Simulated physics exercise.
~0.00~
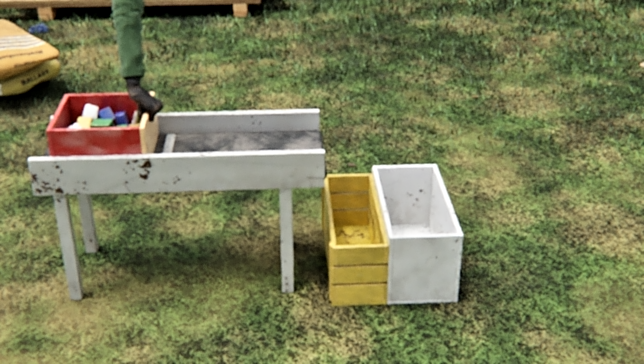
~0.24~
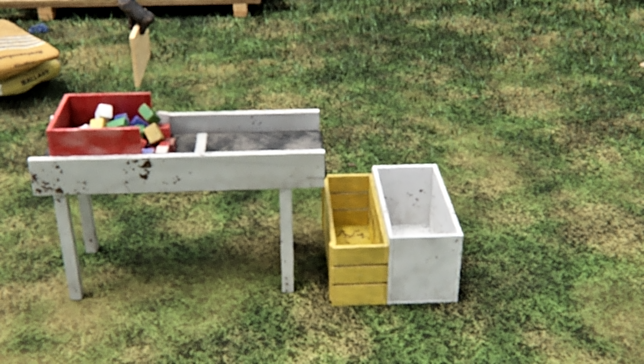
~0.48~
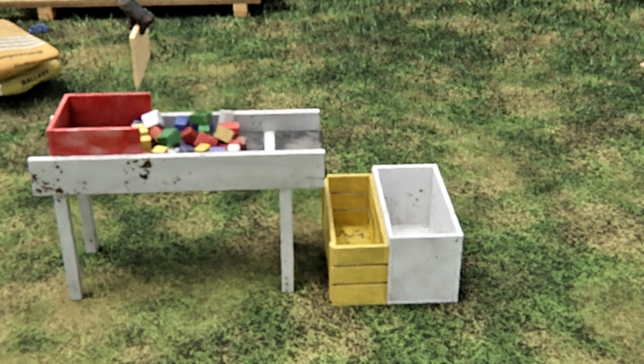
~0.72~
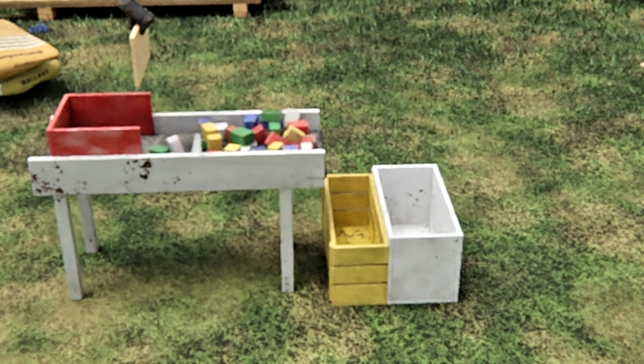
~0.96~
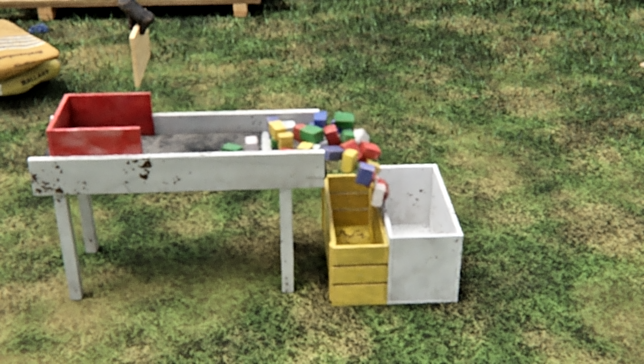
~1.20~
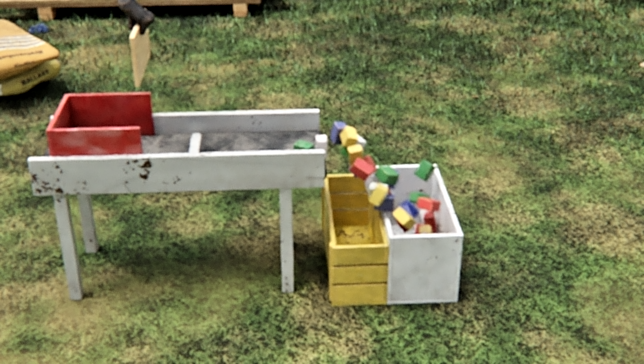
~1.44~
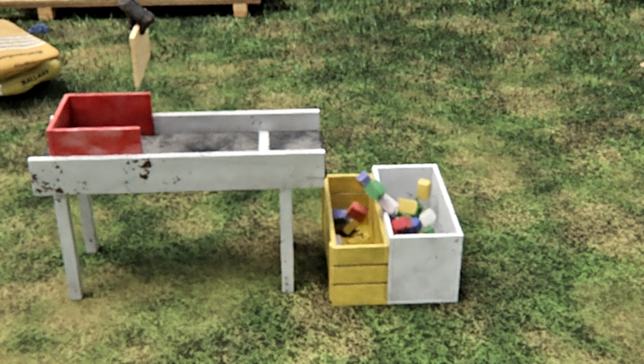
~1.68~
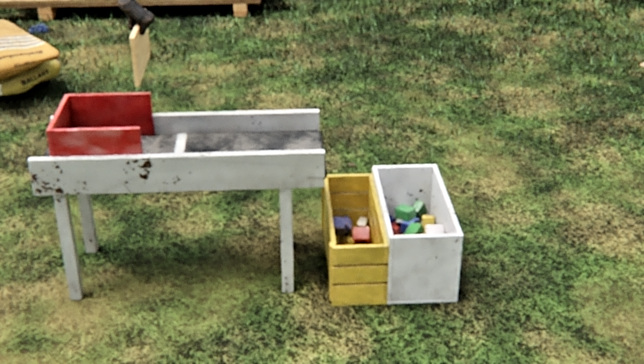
A red pen full of colourful toy bricks sits at the left end of a raised white conveyor on patchy grass, seen from slightly above by a still camera. A yellow bin and a white bin stand side by side beyond its right end, and a gloved hand holds a wooden gate at the pen. The hand lifts the gate clear, and the belt carries the bricks rightward in a loose cluster. They spill off the end, tumbling first toward the white bin, while later ones also drop into the yellow. The belt ends empty, with most bricks in the white bin and a few in the yellow.
